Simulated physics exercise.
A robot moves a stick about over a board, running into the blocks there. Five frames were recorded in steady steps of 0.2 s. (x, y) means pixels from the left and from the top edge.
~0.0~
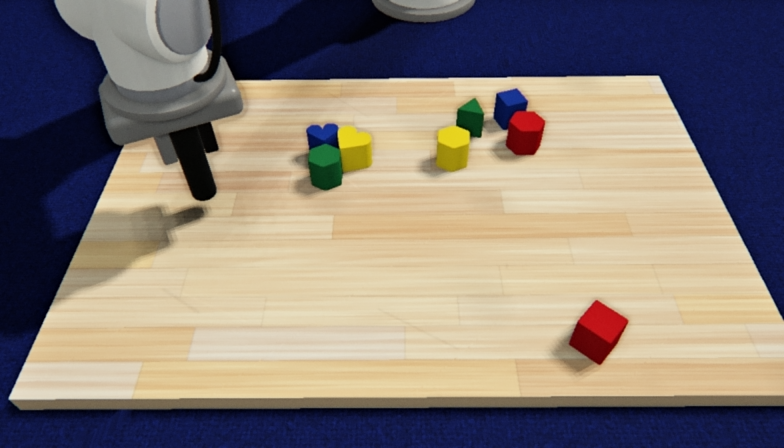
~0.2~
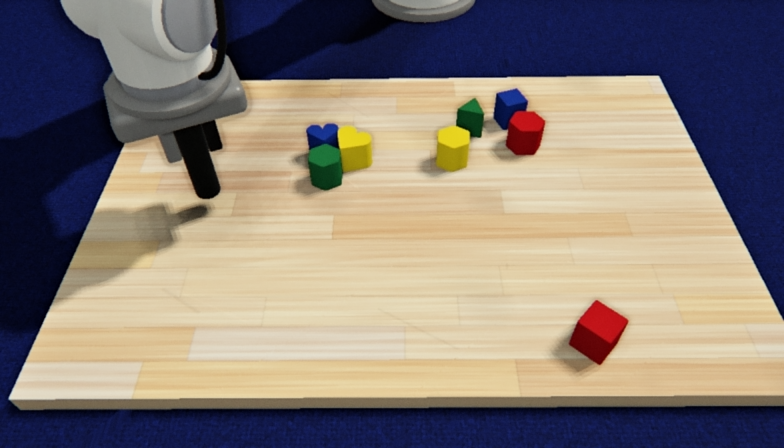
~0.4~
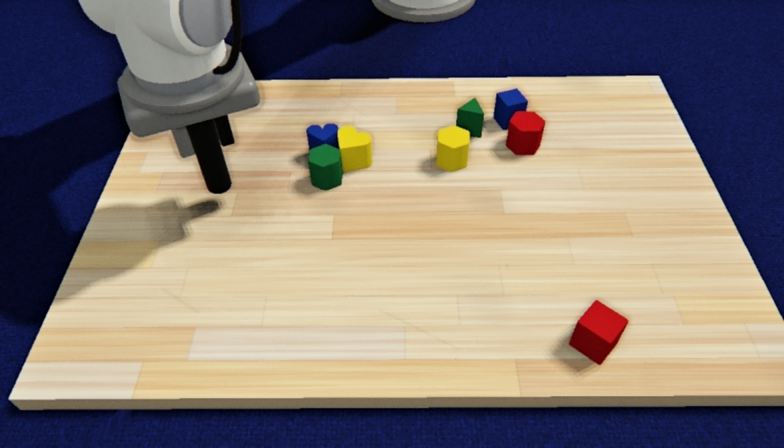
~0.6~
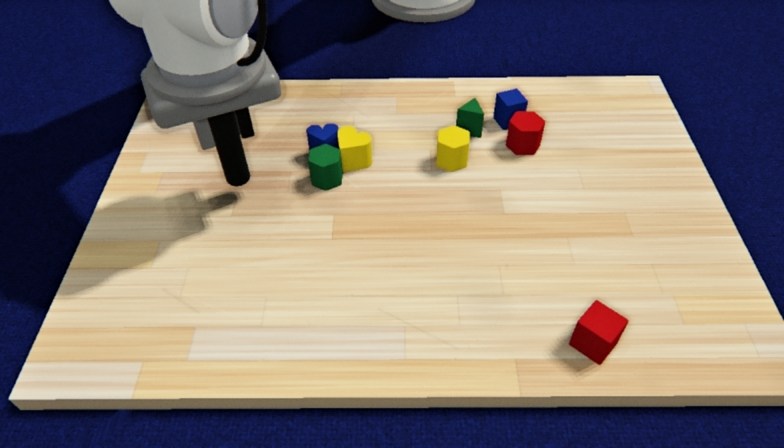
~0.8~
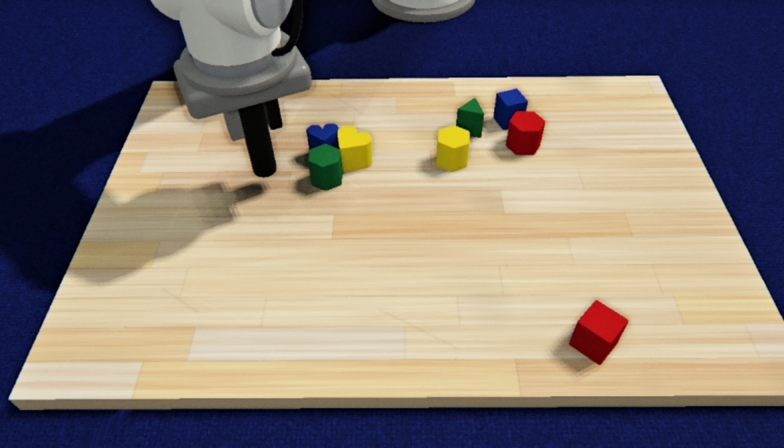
A robot arm holding a dark stick moves slowly at first, then faster, to the right and slightly away across a wooden board, nearing a blue heart block and a green six-sided block while all the coloured blocks remain still.
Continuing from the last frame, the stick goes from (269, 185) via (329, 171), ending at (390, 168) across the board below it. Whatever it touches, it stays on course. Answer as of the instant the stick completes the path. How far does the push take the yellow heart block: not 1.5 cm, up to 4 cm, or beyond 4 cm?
It ends over 4 cm away.
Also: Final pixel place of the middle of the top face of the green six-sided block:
Its top middle: (373, 161).
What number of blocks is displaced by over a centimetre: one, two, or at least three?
It looks like two blocks will be pushed more than about 1 cm.
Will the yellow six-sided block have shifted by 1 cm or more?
My answer is no.
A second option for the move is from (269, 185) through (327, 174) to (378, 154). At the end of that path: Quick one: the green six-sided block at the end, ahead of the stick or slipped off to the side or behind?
The stick will have lost it.
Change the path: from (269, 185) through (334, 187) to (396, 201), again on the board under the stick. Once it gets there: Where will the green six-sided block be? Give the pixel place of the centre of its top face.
The middle of its upper face will lie at (384, 152).
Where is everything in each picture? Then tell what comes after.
Tip of the stick at (205, 194), middles of tops, blue heart block at (323, 130), green six-sided block at (324, 155), yellow heart block at (352, 137), yellow six-sided block at (454, 136), in the first picture.
Stick at (209, 192), nothing pushed, in the second picture.
Stick at (220, 187), nothing pushed, in the third picture.
Stick at (239, 180), nothing pushed, in the fourth picture.
Stick at (265, 171), blue heart block at (323, 130), green six-sided block at (324, 155), yellow heart block at (352, 137), yellow six-sided block at (454, 136), in the fifth picture.
On the path given first. One third of the way, stick at (309, 161); green six-sided block at (334, 155), turned 15° clockwise; yellow heart block at (355, 136).
Two thirds of the way, stick at (350, 153); green six-sided block at (363, 158), turned 60° clockwise; yellow heart block at (374, 134), turned 50° anticlockwise.
At the end, stick at (389, 153); blue heart block unmoved; green six-sided block at (373, 161), turned 95° clockwise; yellow heart block at (394, 127), turned 65° anticlockwise; yellow six-sided block unmoved.
